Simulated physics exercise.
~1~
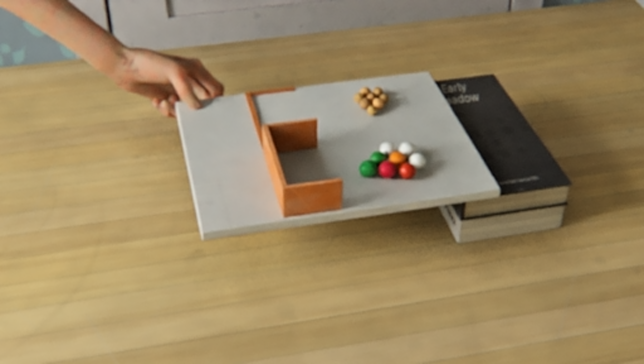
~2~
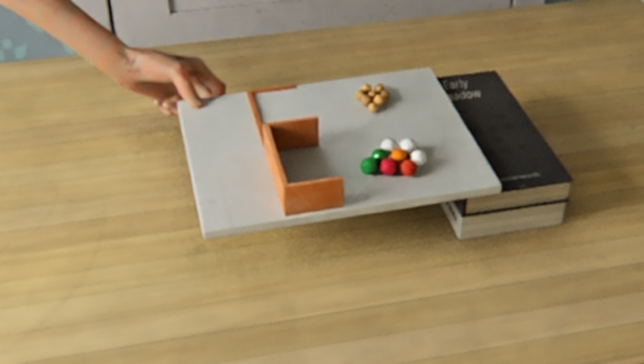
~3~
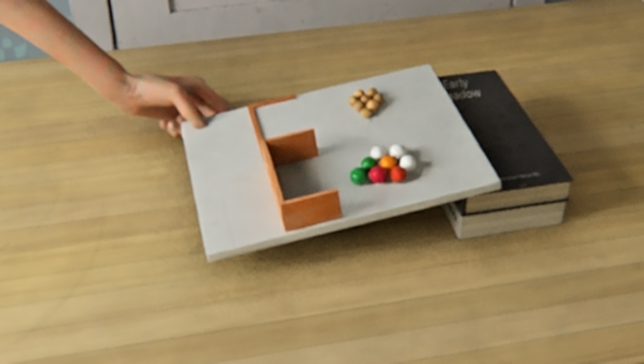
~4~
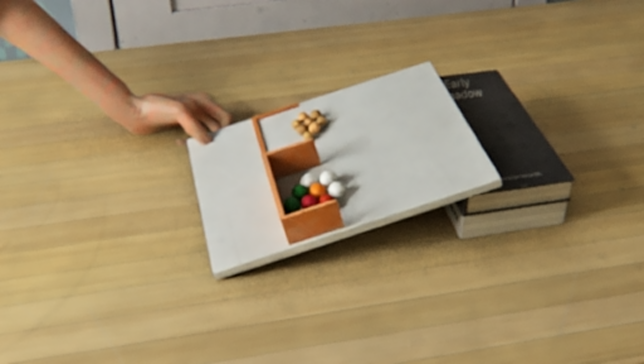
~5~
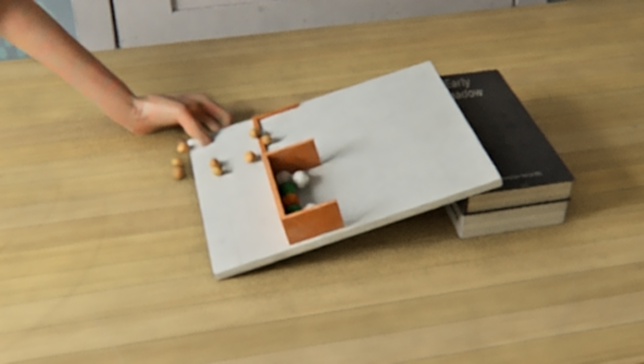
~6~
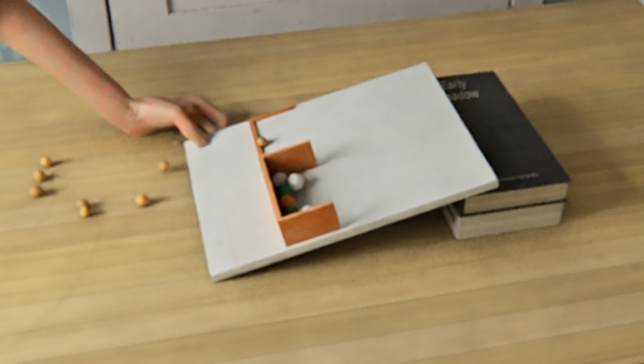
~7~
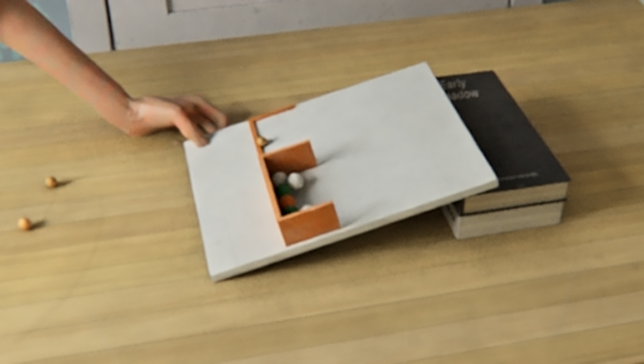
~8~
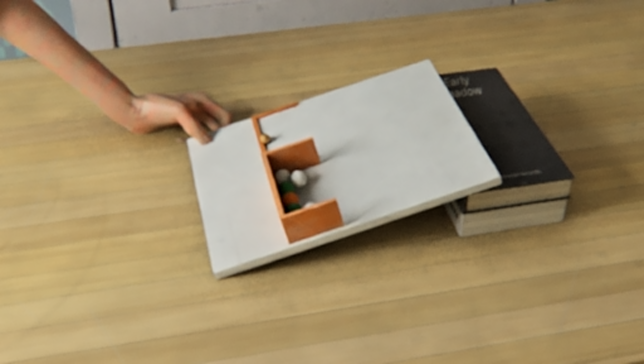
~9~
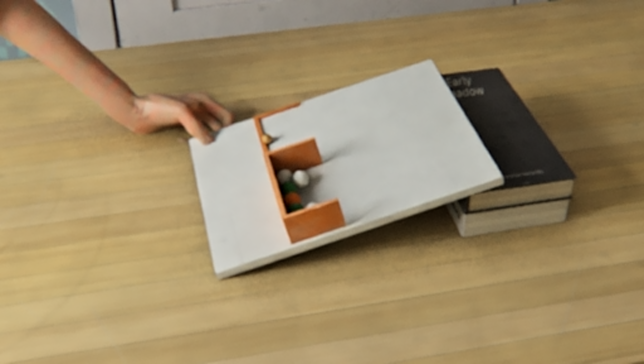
On a wooden table, a hand lowered the left end of a board propped on books, and two heaps of little balls slid left; the colourful ones stayed behind their orange barrier, while most of the golden ones went over theirs and rolled away.
